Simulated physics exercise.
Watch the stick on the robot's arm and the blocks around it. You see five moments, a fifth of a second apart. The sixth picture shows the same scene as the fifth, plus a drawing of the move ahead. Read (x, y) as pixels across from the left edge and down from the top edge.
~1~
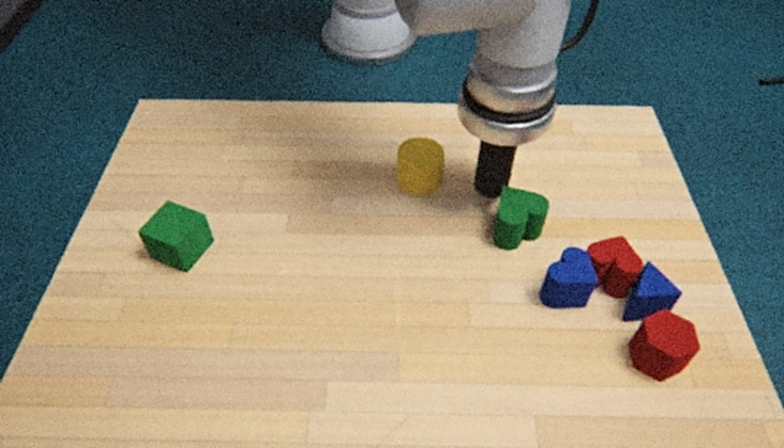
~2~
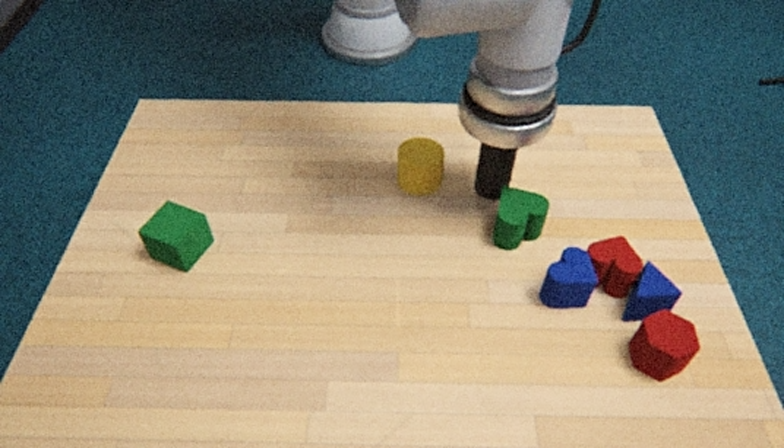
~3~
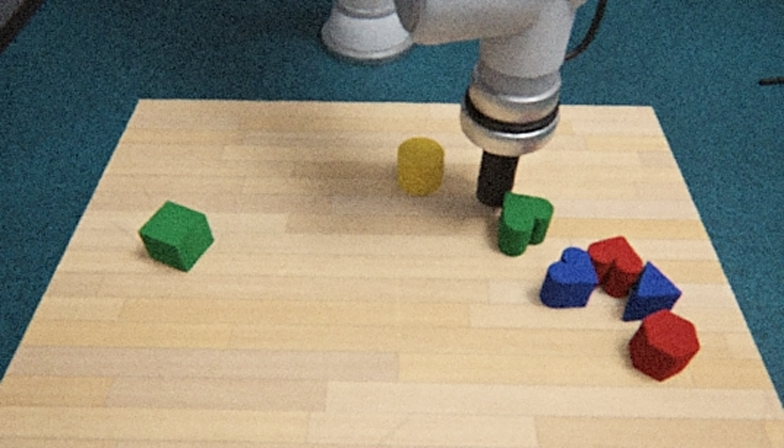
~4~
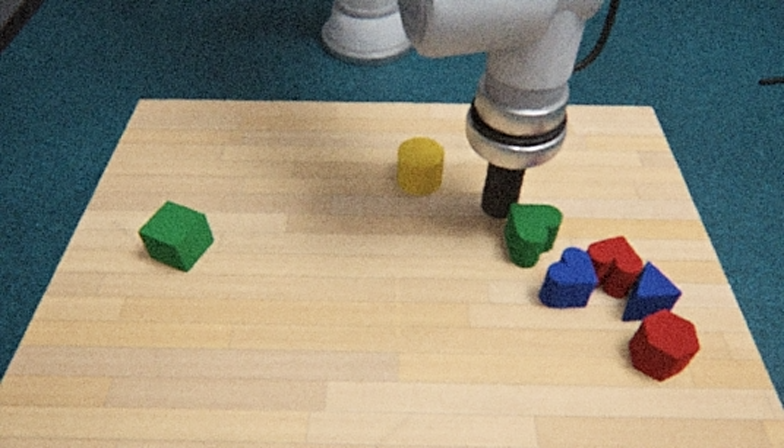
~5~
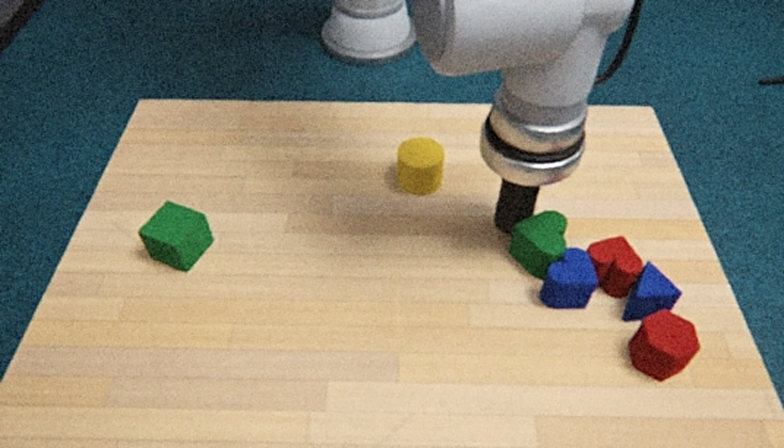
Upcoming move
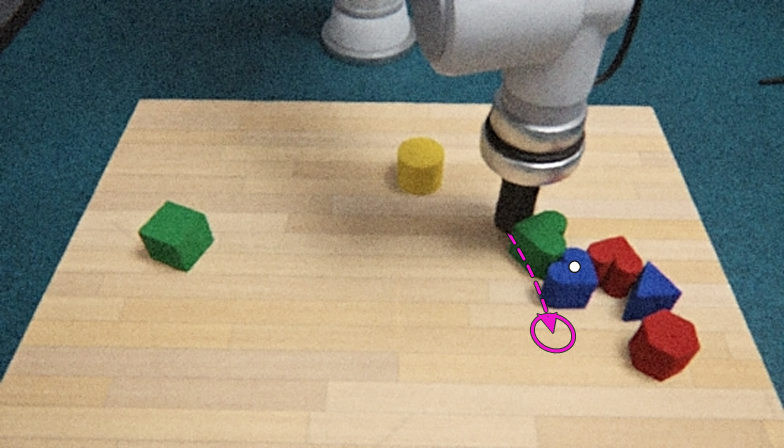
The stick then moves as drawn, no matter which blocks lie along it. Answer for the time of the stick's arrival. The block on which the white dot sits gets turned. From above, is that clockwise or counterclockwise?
Bird's-eye view: Clockwise.
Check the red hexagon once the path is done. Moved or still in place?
Stays where it is.
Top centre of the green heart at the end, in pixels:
Its top centre lands on (598, 276).
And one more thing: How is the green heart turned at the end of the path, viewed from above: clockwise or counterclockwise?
Its rotation is counterclockwise.
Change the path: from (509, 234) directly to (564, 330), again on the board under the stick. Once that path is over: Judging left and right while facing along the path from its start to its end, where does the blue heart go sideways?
Facing from start to end, it will go to the left.
Drawn move, from (509, 234) via (526, 263) and (541, 296), ending at (553, 333); the dot is on the blue heart.
What follows on the original path. One third of the way, stick at (530, 253); green heart at (573, 257), turned 25° anticlockwise; blue heart at (602, 293), turned 30° clockwise; red heart at (621, 253).
Two thirds of the way, stick at (545, 286); green heart at (595, 275), turned 60° anticlockwise; blue heart at (622, 311), turned 45° clockwise; red heart at (625, 254), turned 15° anticlockwise; blue triangle at (661, 282), turned 15° clockwise.
At the end, stick at (557, 322); green heart at (598, 276), turned 65° anticlockwise; blue heart at (622, 312), turned 40° clockwise; red heart at (626, 254), turned 15° anticlockwise; blue triangle at (661, 282), turned 20° clockwise; red hexagon still.
